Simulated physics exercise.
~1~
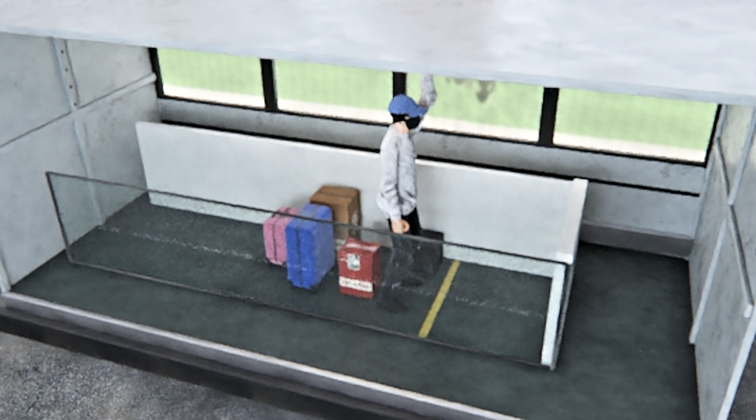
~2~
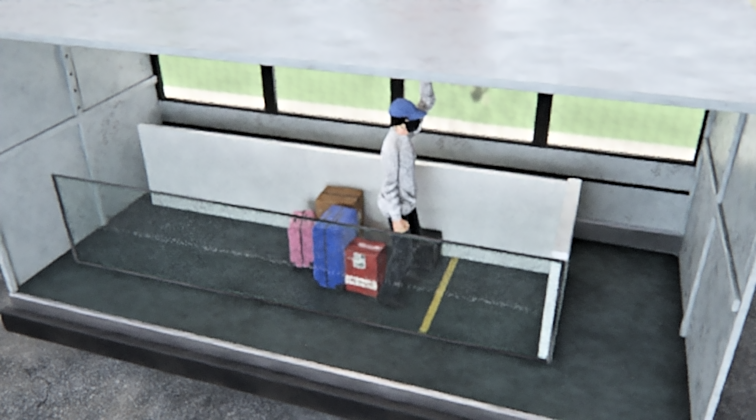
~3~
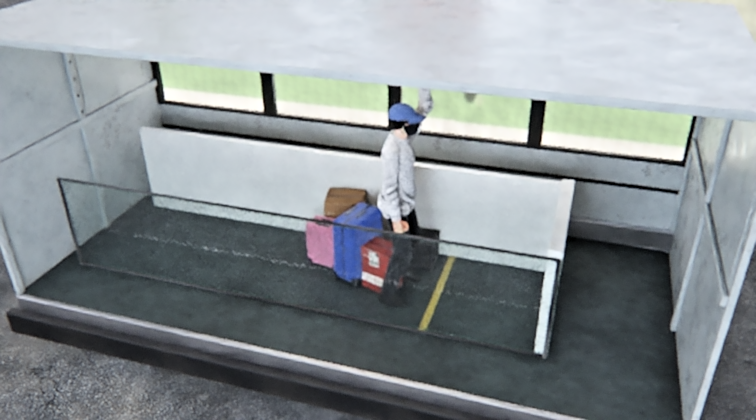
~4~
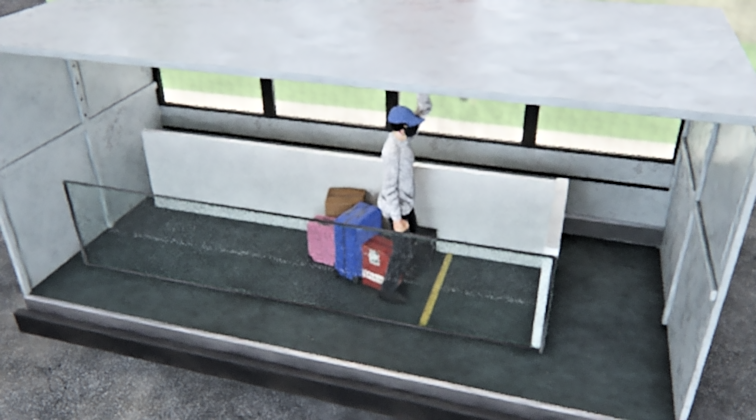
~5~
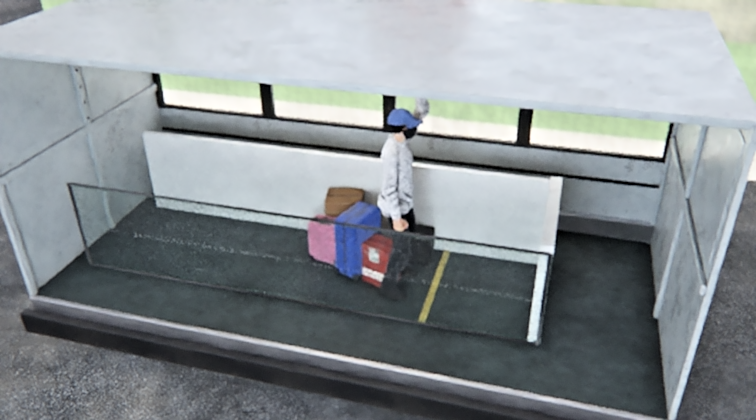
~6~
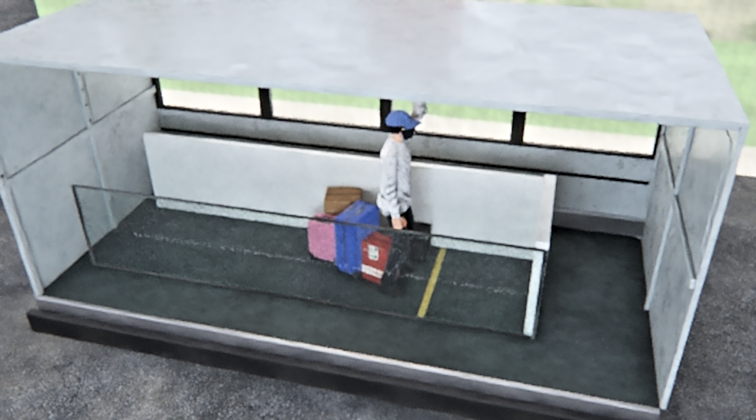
At the start, a pink case, a larger blue case, a red pack and a tall brown bag stand upright in a glass-fronted bay, left of a yellow line. A passenger in a blue cap and pale top stands beside them, near a dark crate. The pink and blue cases slide right first, closing in on the red pack. Then all four pieces shift a little further right and bunch together, while the passenger and crate stay put. After that the luggage holds still, and everything ends upright, with the red pack nearest the yellow line but short of it.
